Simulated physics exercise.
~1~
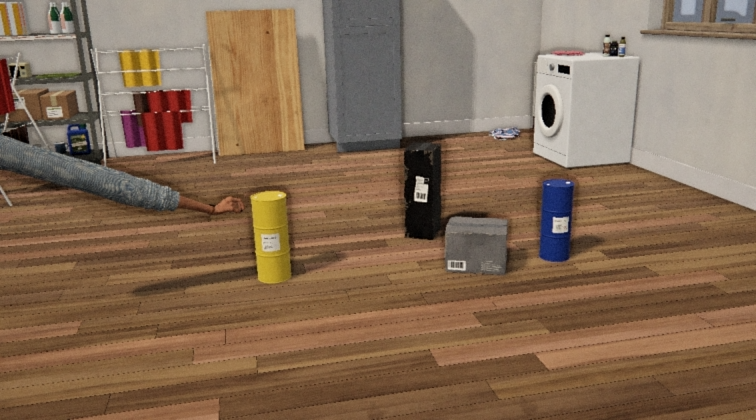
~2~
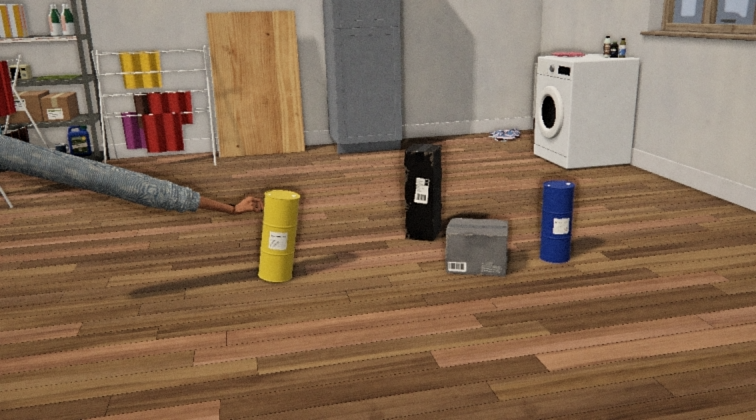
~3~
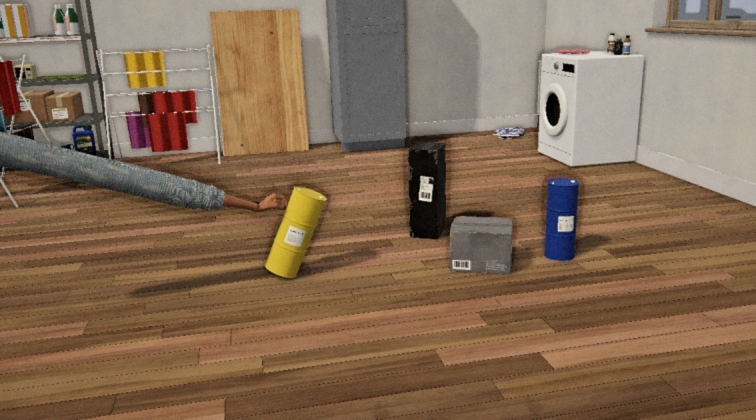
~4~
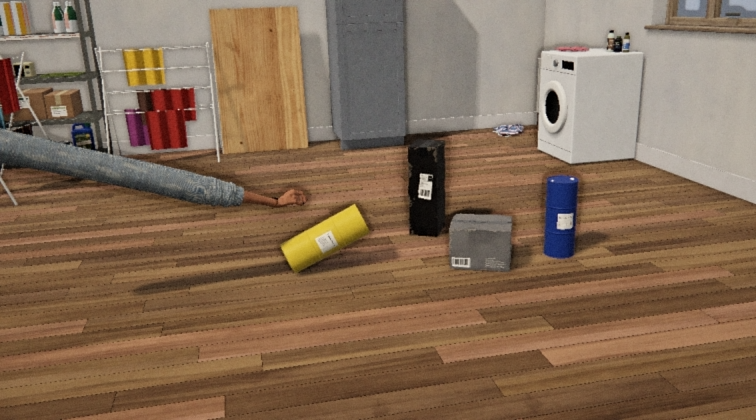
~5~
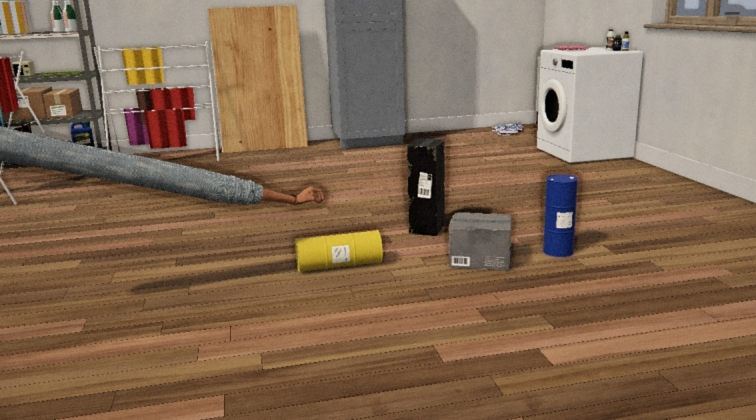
The clip opens on a wooden floor where a yellow canister stands upright at left, with a black box, a grey parcel and a blue canister to its right. A long, blue-sleeved arm reaches in from the left, its hand close to the top of the yellow canister. The hand pushes rightward, and the canister begins to lean. It tilts further as the hand keeps moving, then topples over to the right. The canister ends lying on its side, short of the grey parcel, while the other objects remain in place.
